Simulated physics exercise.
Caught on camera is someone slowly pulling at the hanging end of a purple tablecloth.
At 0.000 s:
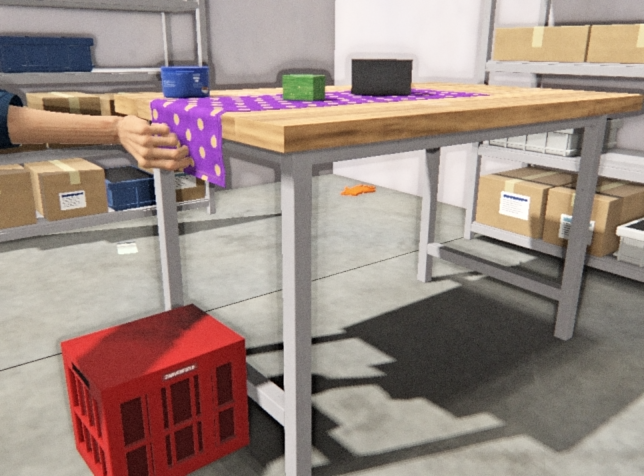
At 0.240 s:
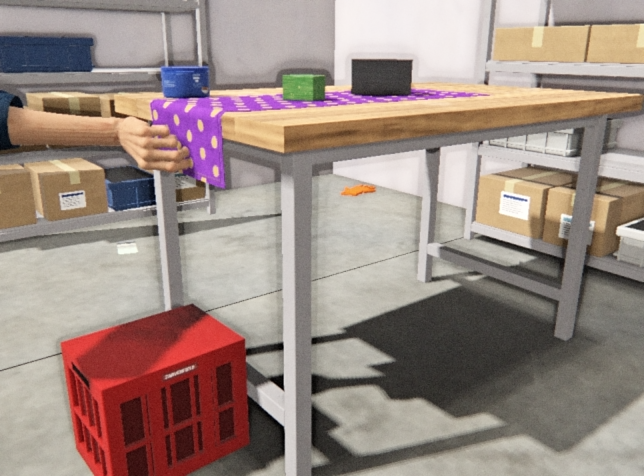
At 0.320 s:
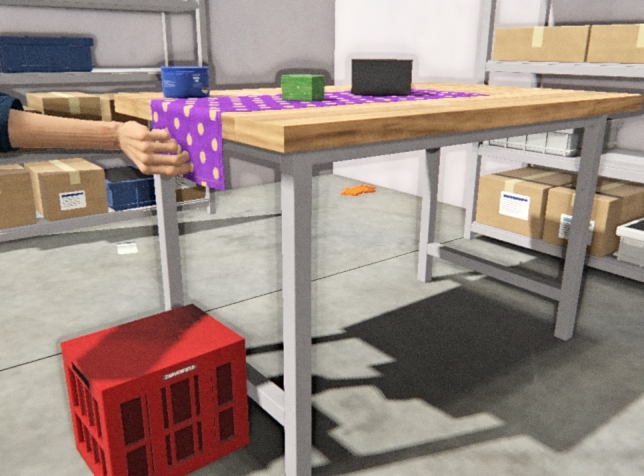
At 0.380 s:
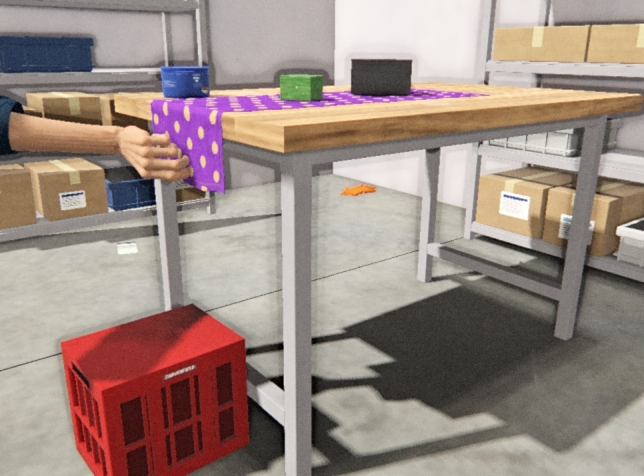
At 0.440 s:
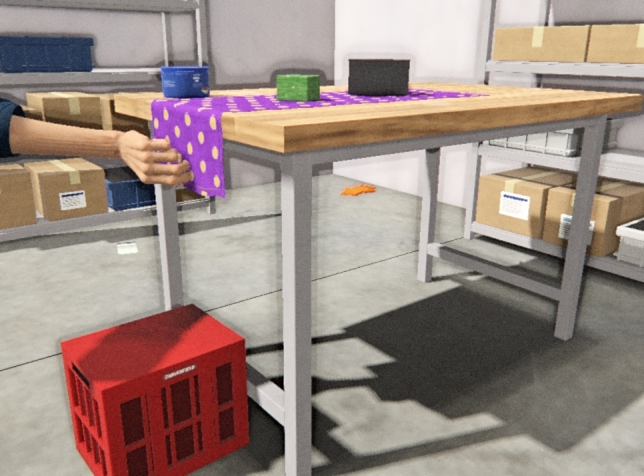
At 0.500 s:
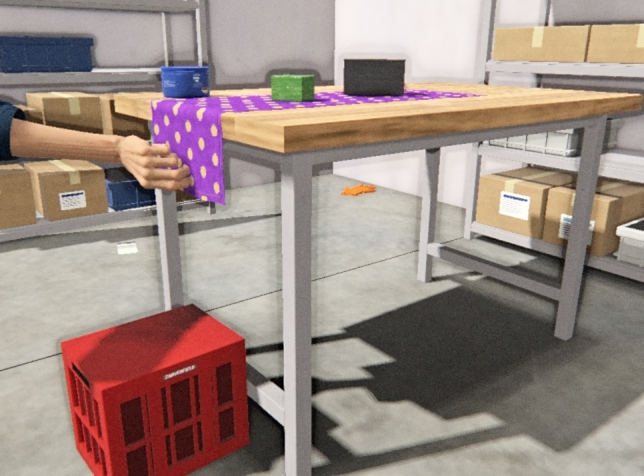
At first, a hand grips the hanging end of a purple dotted cloth on a wooden table, near a blue tub, a green block and a dark pot. The hand then slowly draws the cloth slightly lower, and the green block and pot shift slightly left while the tub stays put.
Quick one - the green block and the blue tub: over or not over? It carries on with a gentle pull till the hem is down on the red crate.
Green block: Over; blue tub: Not over.
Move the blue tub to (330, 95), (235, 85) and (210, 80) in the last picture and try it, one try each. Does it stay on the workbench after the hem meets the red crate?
1: On. 2: Off. 3: On.
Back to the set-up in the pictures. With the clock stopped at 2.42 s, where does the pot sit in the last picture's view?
I'd say around (265, 80).
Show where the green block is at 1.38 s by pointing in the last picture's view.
Position, approx.: (235, 90).
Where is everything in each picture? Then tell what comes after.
The first picture shows tablecloth end (226, 187); green block (304, 75); blue tub (185, 67); pot (382, 59); top of the crate (141, 359).
The second picture shows tablecloth end (225, 188), far hem (494, 95); blue tub (185, 67); blue tub stands beside the cloth.
The third picture shows tablecloth end (226, 191); green block (303, 75).
The fourth picture shows tablecloth end (224, 194), far hem (493, 96); blue tub (185, 67).
The fifth picture shows tablecloth end (225, 199); green block (299, 75).
The sixth picture shows tablecloth end (225, 205), far hem (488, 96); green block (293, 76); blue tub (185, 67); top of the crate (141, 359).
By 1.38 s, hem going down; block carried along near (235, 90); tub still.
By 2.42 s, hem on the crate; block down below near (155, 299); tub still.
When it is over, hem on the crate; block down below near (155, 299); tub still. The green block goes over the edge and the blue tub keeps clear of the edge.
